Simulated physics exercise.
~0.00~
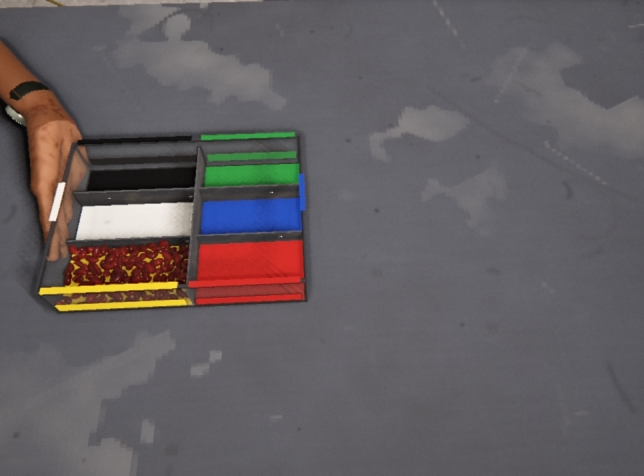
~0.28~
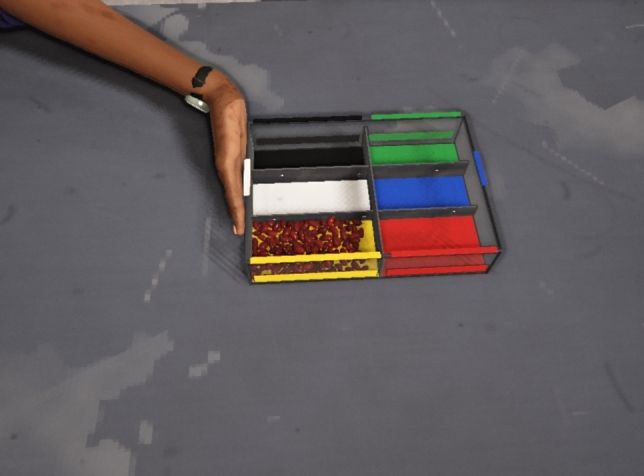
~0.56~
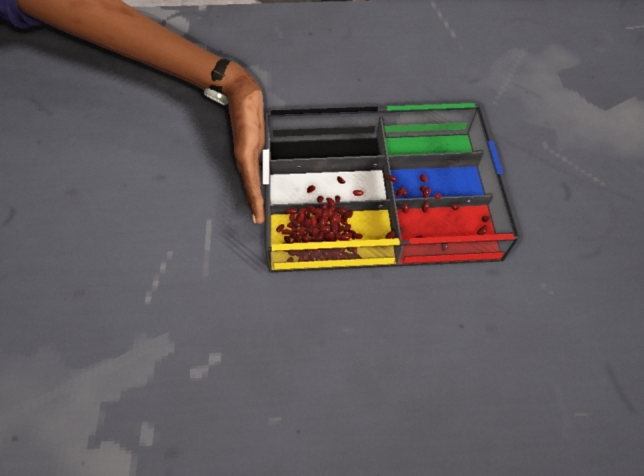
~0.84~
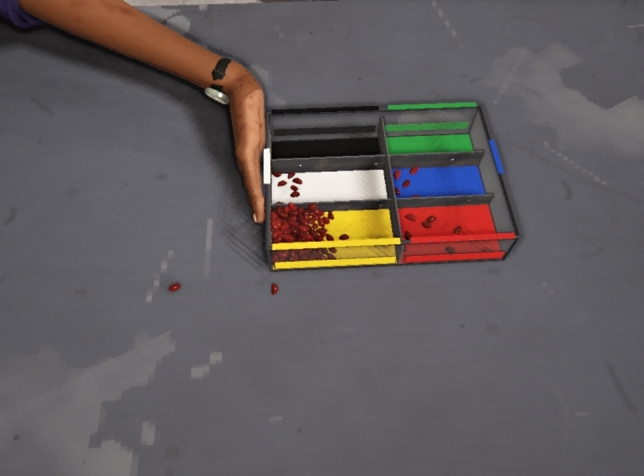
On a gray surface, a hand slides a divided tray right, scattering red beans from yellow.
